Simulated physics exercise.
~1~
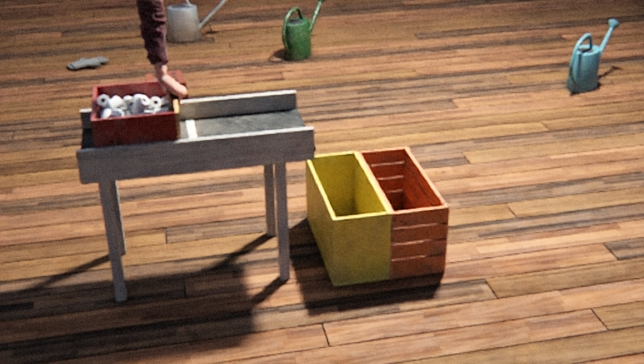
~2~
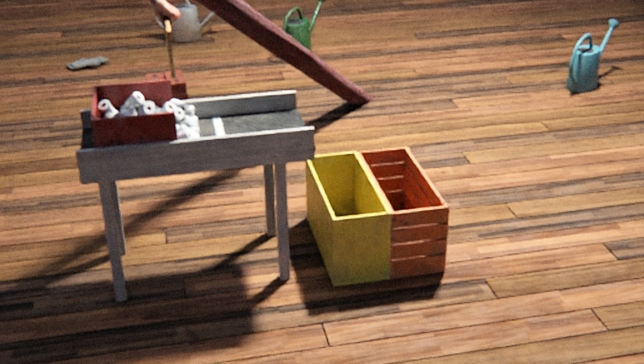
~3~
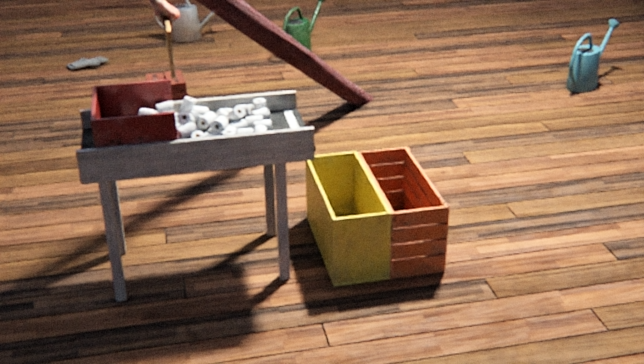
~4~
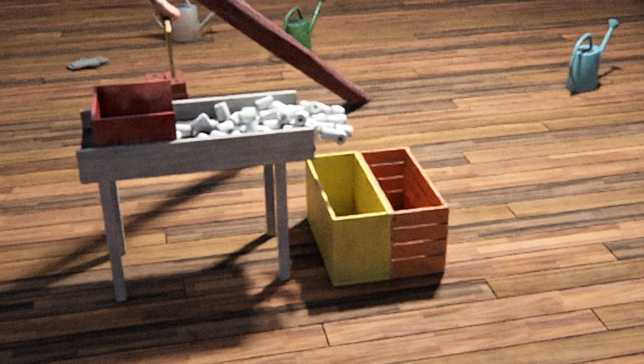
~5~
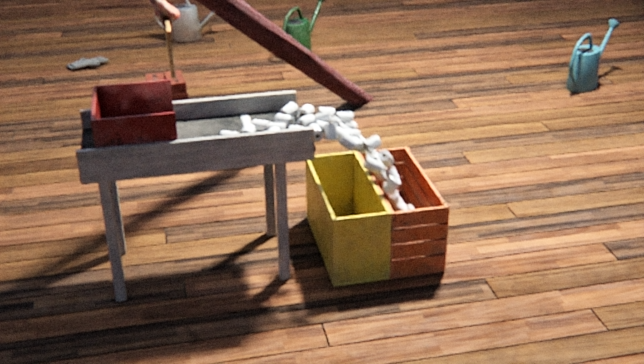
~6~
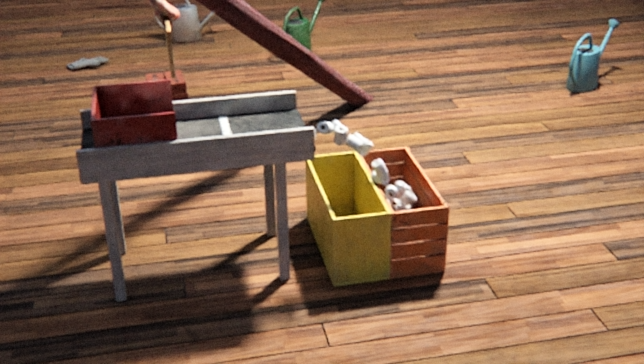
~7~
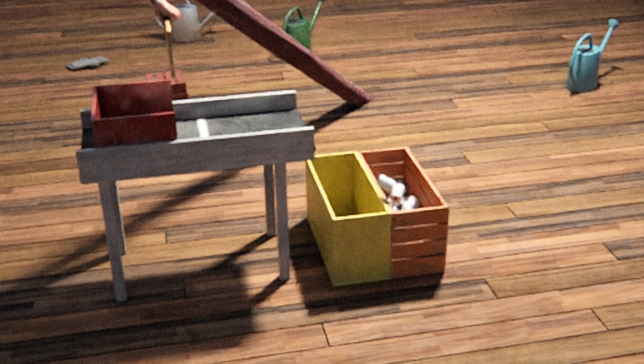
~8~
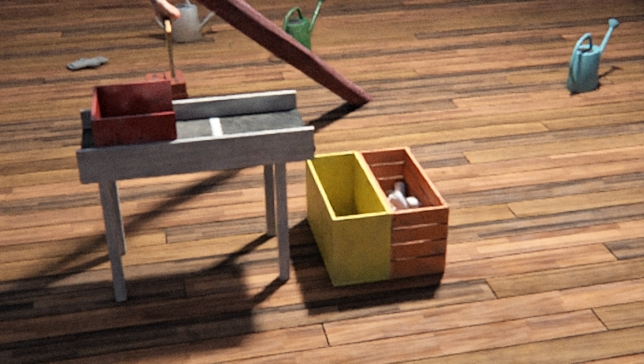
On a wooden floor, white rolls ride a belt from a red pen into the orange bin.
